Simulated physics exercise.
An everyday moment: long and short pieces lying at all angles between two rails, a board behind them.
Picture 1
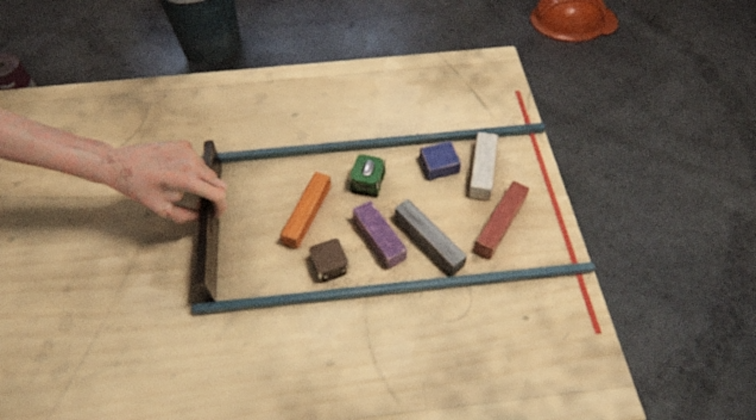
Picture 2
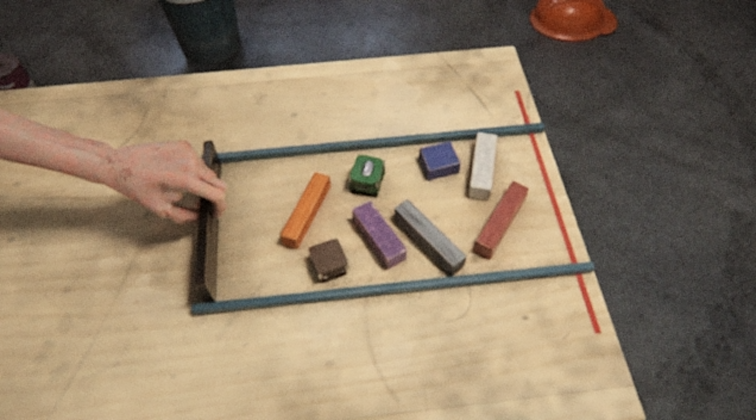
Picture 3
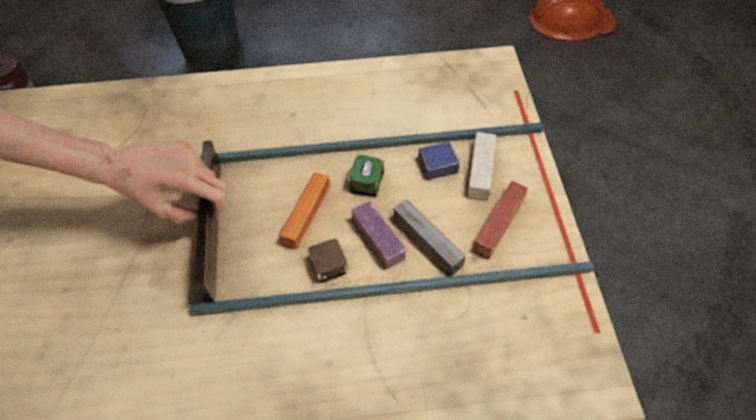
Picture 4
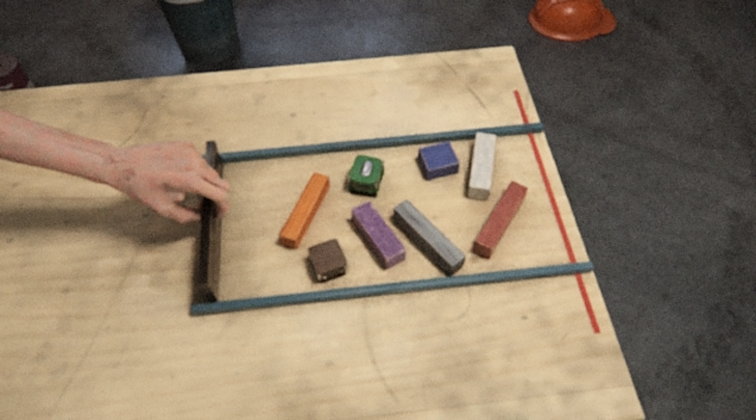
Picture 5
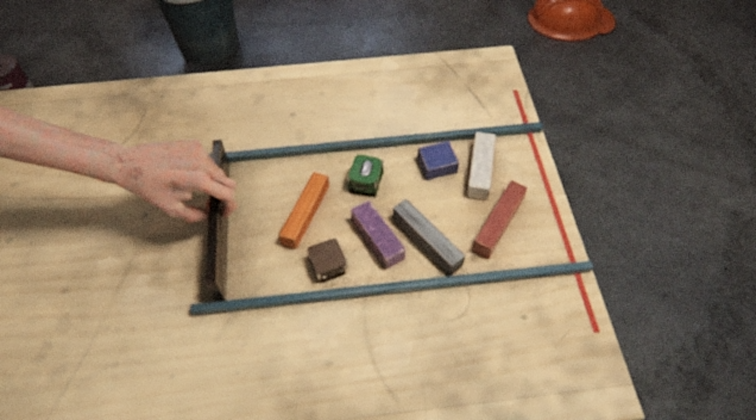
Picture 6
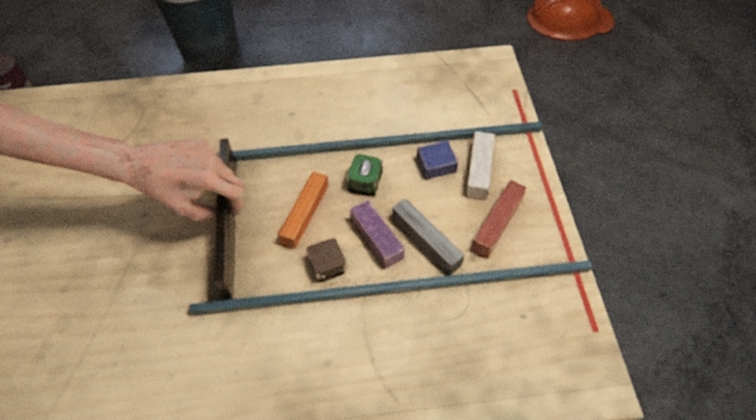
A hand held a dark board behind colourful blocks and sticks lying between two rails on a wooden table, then slid it slightly to the right, while the pieces stayed practically still.
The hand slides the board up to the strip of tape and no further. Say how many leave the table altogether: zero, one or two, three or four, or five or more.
Outcome: The number that fall off is five or more.
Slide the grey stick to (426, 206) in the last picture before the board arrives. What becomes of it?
From there it goes over.
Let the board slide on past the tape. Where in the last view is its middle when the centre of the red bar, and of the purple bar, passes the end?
Near (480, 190) and (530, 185).
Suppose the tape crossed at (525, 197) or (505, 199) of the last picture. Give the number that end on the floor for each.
It would be 4 and 2.
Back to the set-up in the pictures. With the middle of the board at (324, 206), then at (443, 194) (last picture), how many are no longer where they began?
The counts are 2 and 8.
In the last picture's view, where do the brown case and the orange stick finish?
The brown case at (582, 237), the orange stick at (557, 182).
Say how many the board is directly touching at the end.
That makes 2.
Soon after, none off yet; red bar at rest near (500, 218); white bar at rest near (481, 165); blue block at rest near (437, 160).
After that, none off yet; red bar displaced a little near (514, 215); white bar displaced a little near (494, 165); blue block displaced about its own width near (464, 156).
And then, none off yet; red bar tilting well over near (588, 216); white bar displaced about its own width near (565, 158); blue block displaced well along near (535, 141).
In the end, the number that fall off is five or more; gone, green case, purple bar, grey stick, blue block, white bar and red bar.
